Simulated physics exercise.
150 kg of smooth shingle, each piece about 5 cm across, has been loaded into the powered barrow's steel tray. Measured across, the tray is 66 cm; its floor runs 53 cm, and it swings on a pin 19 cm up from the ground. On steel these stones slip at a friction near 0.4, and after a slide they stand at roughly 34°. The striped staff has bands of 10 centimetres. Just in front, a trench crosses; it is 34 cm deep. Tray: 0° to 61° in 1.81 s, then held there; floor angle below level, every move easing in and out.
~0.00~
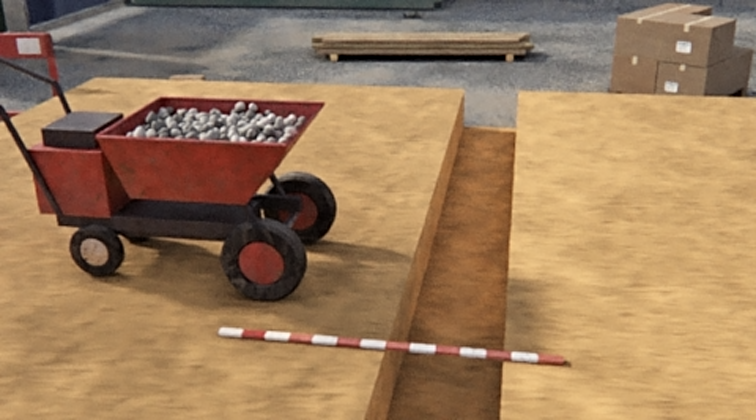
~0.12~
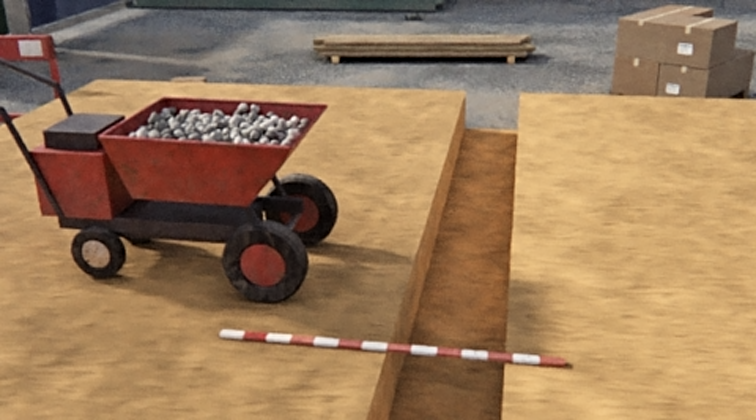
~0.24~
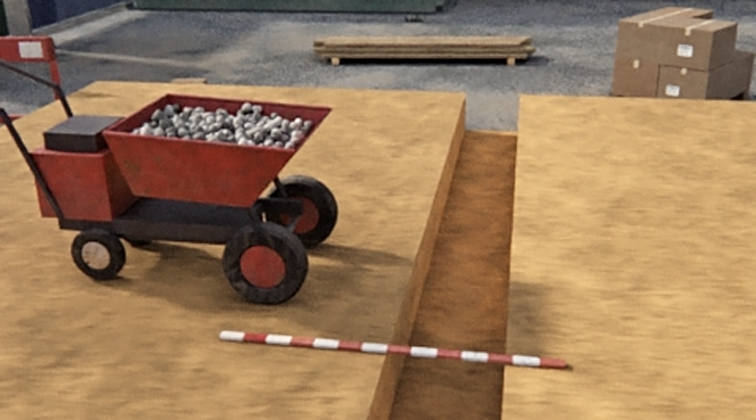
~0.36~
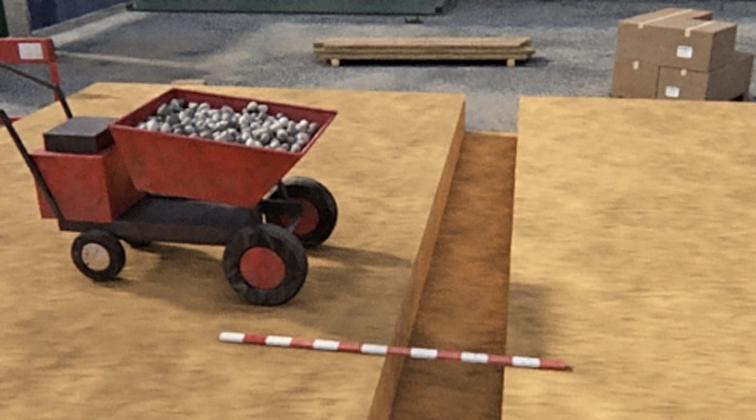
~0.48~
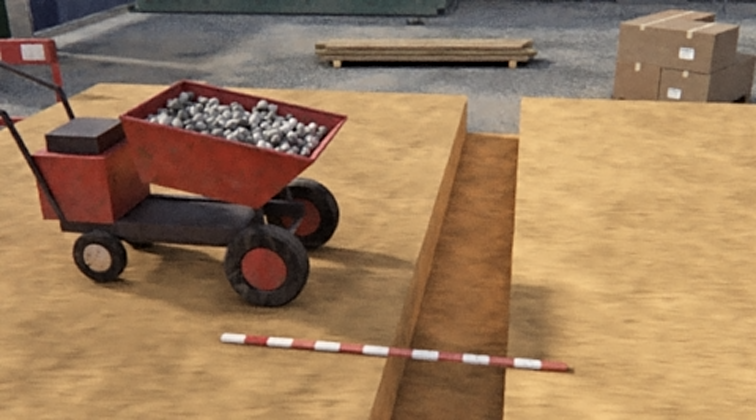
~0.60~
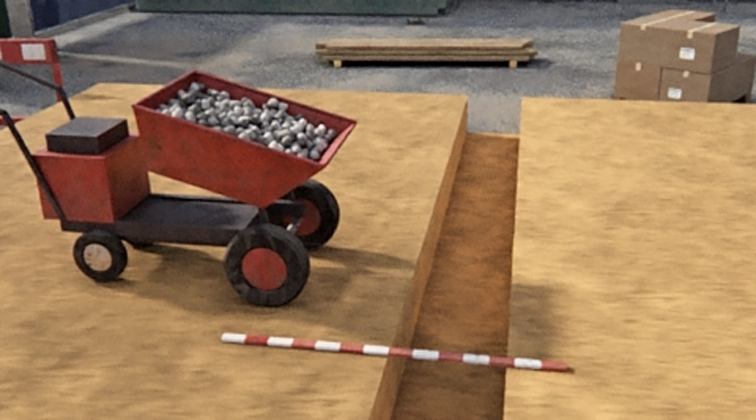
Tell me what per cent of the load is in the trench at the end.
Some 91 per cent.
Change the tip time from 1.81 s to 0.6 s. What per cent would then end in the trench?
It would be near 90 percent.
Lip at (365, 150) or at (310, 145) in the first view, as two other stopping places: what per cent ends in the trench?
60 %, then 90 %.
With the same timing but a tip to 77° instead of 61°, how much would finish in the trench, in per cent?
In that case around 100 percent.
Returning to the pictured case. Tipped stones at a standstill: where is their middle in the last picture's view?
Their middle ends up near (455, 335).
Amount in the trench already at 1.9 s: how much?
Around 40 per cent of it, at that instant.
After 1.4 s the floor is at 52°; 100 % in the tray; the foremost stones are at (393, 204).
After 1.9 s the floor is at 61°; 60 % in the tray, 1 % short of the trench, 39 % in the trench; the foremost stones are at (503, 352).
After 2.3 s the floor is at 61°; 38 % in the tray, 1 % short of the trench, 61 % in the trench; the foremost stones are at (505, 335).
After 4.2 s the floor is at 61°; 8 % in the tray, 1 % short of the trench, 91 % in the trench; the foremost stones are at (505, 350).
